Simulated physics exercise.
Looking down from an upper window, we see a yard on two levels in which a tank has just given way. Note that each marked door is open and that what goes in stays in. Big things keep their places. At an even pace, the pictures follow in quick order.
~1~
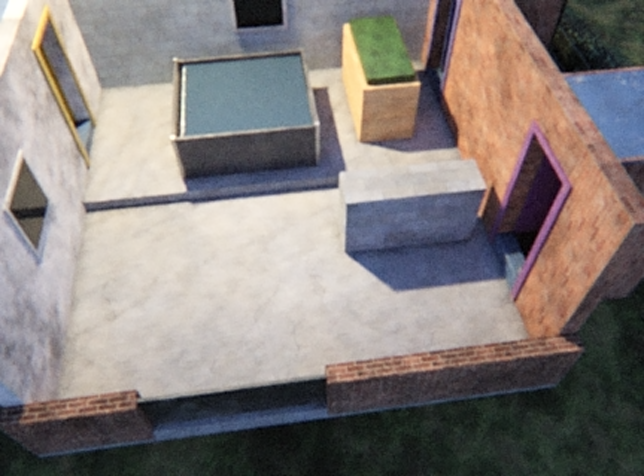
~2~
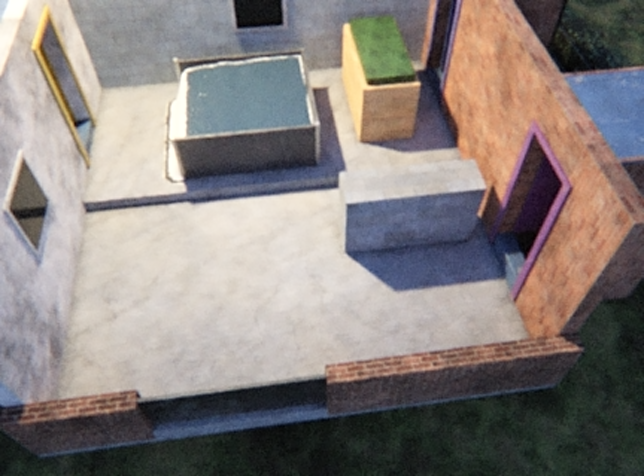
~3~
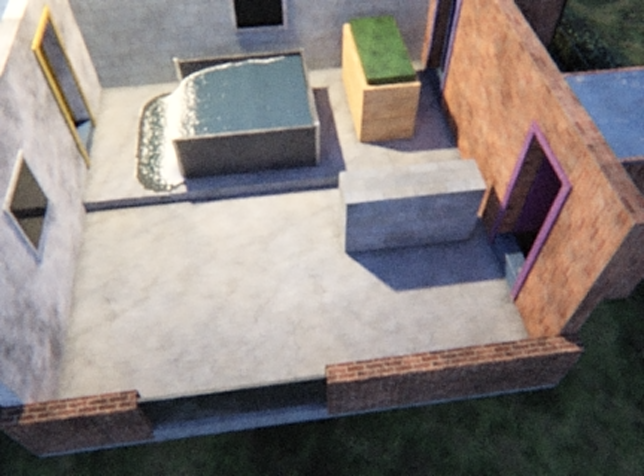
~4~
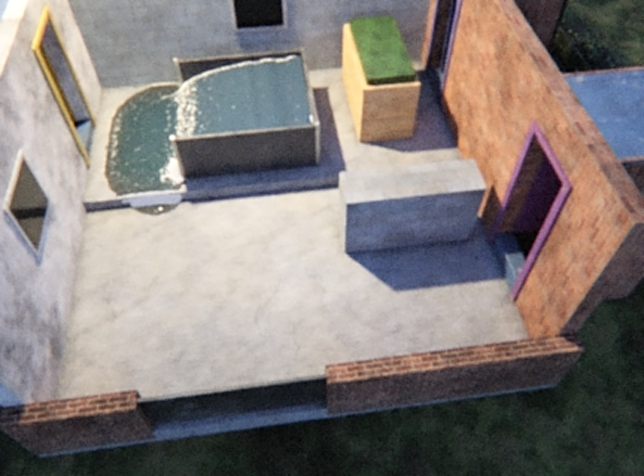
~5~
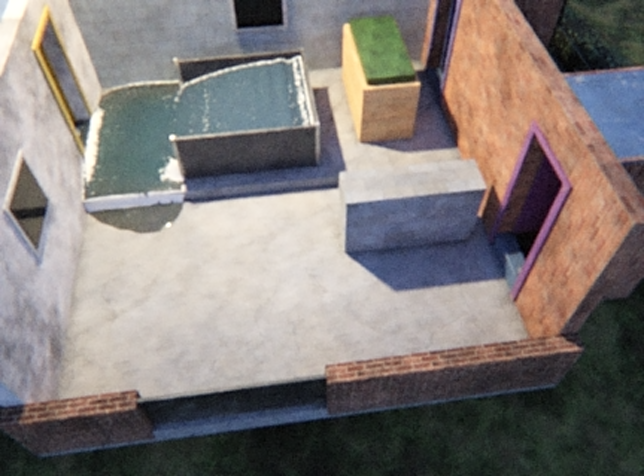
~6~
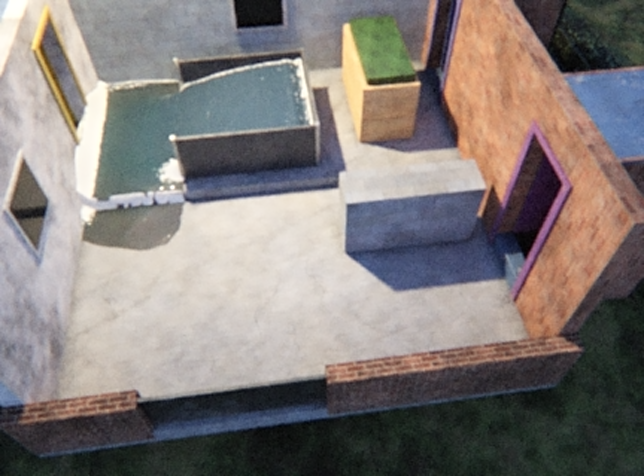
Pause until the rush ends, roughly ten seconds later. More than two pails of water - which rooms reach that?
The yellow door reaches it; the purple door falls short; the blue door falls short.
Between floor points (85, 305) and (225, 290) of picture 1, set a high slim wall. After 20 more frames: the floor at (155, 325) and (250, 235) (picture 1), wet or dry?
First spot parched, second spot submerged.
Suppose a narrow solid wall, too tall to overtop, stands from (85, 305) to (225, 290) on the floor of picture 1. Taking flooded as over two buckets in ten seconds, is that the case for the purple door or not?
One by one, what I find is that purple door does not reach the mark.
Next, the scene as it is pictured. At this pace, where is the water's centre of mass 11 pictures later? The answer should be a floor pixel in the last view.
Around pixel (169, 154) of the last picture.
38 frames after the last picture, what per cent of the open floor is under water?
I'd say 85 per cent.
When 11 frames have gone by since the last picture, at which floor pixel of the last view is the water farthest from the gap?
The farthest wet point should be near (53, 426).
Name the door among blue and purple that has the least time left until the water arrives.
The one in blue.
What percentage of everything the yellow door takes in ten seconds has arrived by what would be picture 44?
Close to 100 percent.
A moment on, water covers 20 % of the floor; the yellow door far over two buckets in, the purple door not reached, the blue door not reached.
Next, water covers 30 % of the floor; the yellow door far over two buckets in, the purple door not reached, the blue door not reached.
Then, water covers 50 % of the floor; the yellow door far over two buckets in, the purple door not reached, the blue door not reached.
Later, water covers 85 % of the floor; the yellow door far over two buckets in, the purple door wet at the sill, nothing in, the blue door under two buckets in.
In the end, water covers 95 % of the floor; the yellow door far over two buckets in, the purple door wet at the sill, nothing in, the blue door under two buckets in.
